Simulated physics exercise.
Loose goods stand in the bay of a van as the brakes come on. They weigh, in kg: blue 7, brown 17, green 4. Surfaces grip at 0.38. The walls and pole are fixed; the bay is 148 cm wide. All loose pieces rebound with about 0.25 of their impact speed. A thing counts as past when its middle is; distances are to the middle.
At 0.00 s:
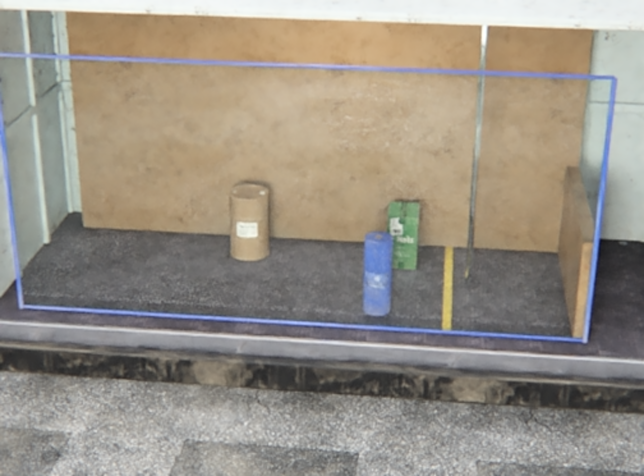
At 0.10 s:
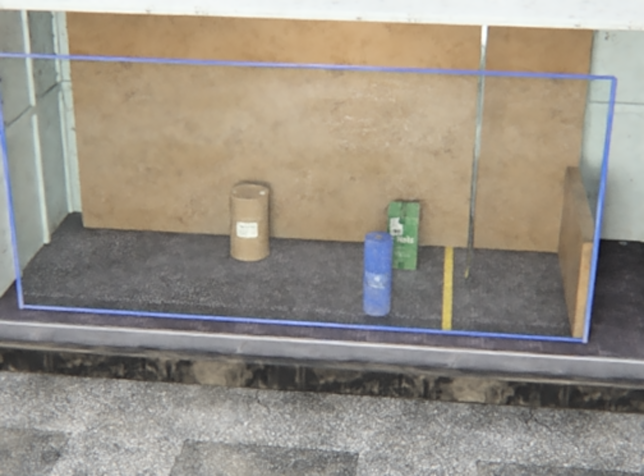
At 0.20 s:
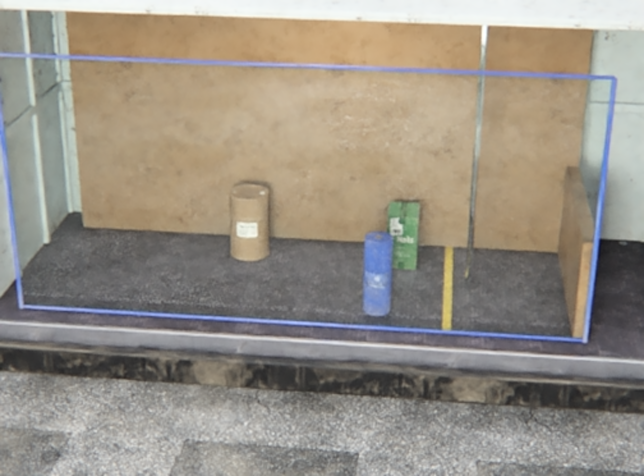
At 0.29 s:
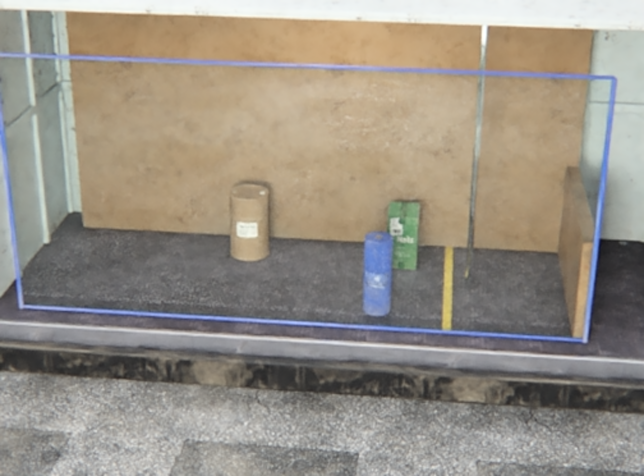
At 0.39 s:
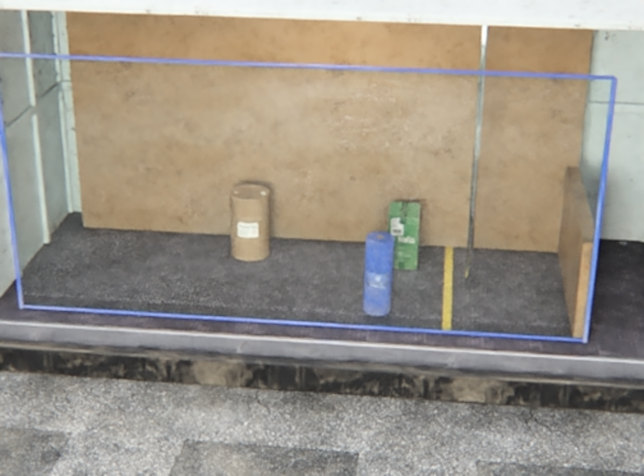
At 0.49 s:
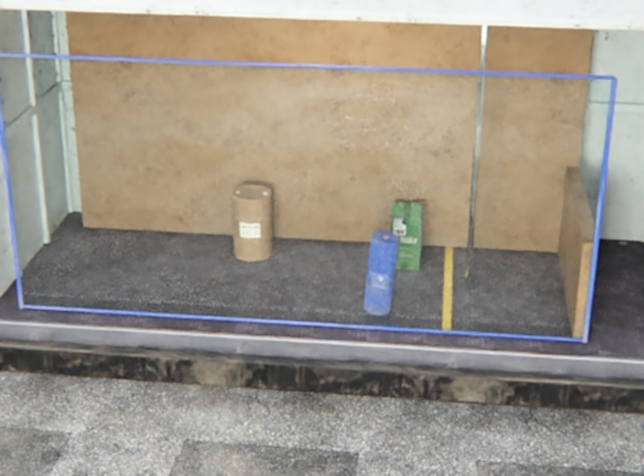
A blue roll stands near the front of a dark-floored van bay with a tan back wall, seen from slightly above through its open side. A green carton sits just behind it, a brown drum with a pale label stands to the left, and a yellow line marks the floor at right. The view stays still while the goods barely move, the roll and drum leaning slightly rightward late on.
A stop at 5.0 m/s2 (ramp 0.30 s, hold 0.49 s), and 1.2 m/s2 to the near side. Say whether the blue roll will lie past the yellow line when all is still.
In the end the blue roll crosses the yellow line.
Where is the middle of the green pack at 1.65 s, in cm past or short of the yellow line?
Some 5 cm past it.
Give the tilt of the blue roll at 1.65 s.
Roughly 90°.
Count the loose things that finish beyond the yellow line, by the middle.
2 of them.
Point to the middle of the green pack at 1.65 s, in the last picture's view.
Around (456, 244).
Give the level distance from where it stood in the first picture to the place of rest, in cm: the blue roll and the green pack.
Moved: Blue roll 70, green pack 45.
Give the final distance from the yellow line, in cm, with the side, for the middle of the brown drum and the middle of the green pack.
Brown drum 120 short, green pack 0 past.
After 0.75 s the blue roll is 33 cm short of the yellow line, tilted 35°, near (404, 278) in the last picture's view; the brown drum 147 cm short of the yellow line, tilted 0°.
After 1.15 s the blue roll is 12 cm past the yellow line, tilted 90°, near (465, 311) in the last picture's view; the brown drum 122 cm short of the yellow line, tilted 0°.
After 1.65 s the blue roll is 15 cm past the yellow line, tilted 90°, near (468, 310) in the last picture's view.
When all is still (3.1 s), blue roll crosses the yellow line; brown drum stops short of the yellow line; green pack crosses the yellow line.
